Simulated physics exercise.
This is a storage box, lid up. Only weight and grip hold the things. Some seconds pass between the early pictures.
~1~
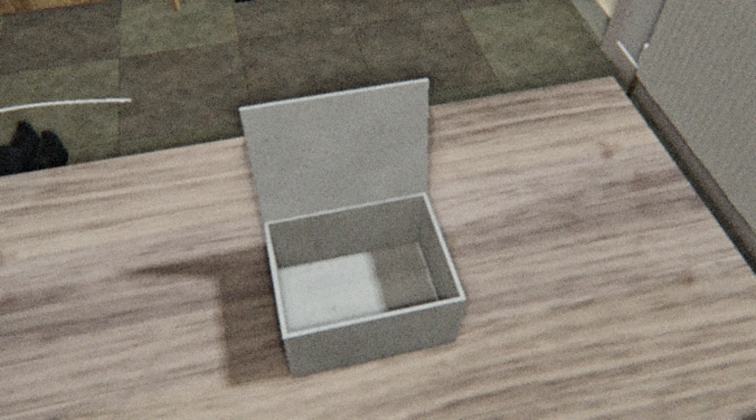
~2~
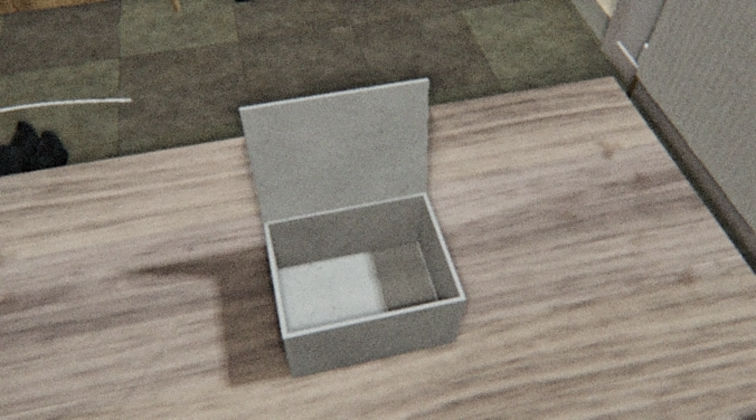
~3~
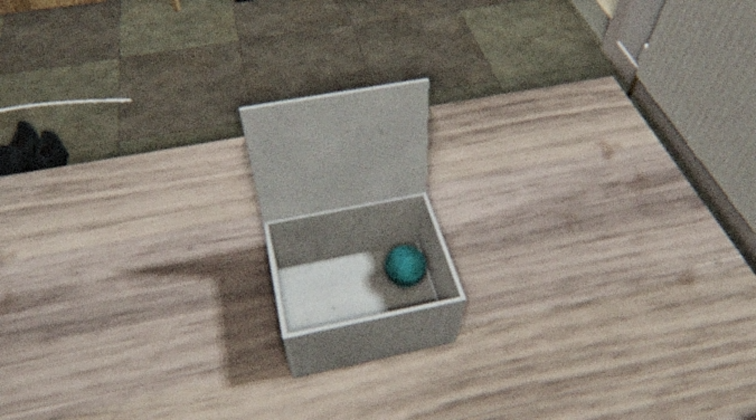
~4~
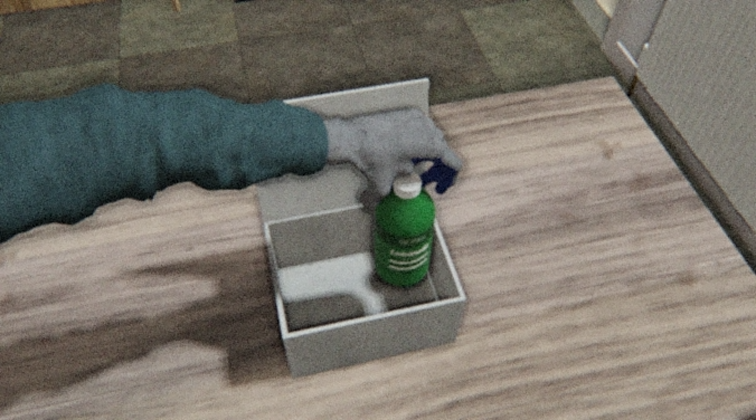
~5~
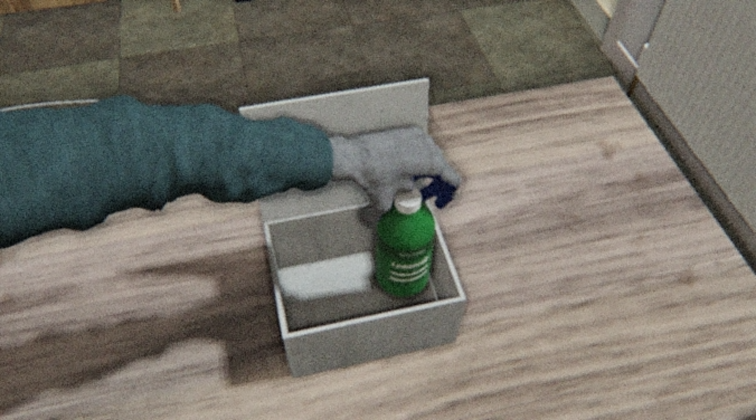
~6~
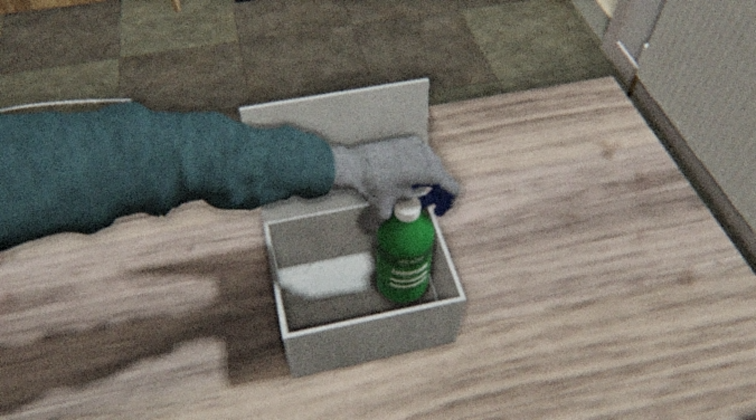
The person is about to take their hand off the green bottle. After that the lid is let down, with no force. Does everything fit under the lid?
In the end the lid sits on the rim.
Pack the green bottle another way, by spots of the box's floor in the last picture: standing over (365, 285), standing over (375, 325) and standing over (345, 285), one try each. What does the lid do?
First try: It is held up; second try: It will not close; third try: It stays ajar.
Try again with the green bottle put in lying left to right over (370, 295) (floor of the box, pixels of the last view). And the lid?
Then it shuts flat.
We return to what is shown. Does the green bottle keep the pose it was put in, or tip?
The green bottle tips.
Then, 0.40 s on from there, green bottle turned 52° from how it was put near (382, 282); turquoise ball shifted a little.
Then, 1.20 s on from there, lid starting down; green bottle on its side near (353, 309); turquoise ball shifted a little.
Then, 1.70 s on from there, lid 53° above the rim; green bottle on its side near (353, 309); turquoise ball shifted a little.
Then, 2.20 s on from there, lid 13° above the rim; green bottle on its side near (353, 309); turquoise ball shifted a little.
In the end, lid shut; toppled in the box, green bottle; turquoise ball unmoved. At the end, from the last picture's camera, green bottle near (353, 309).
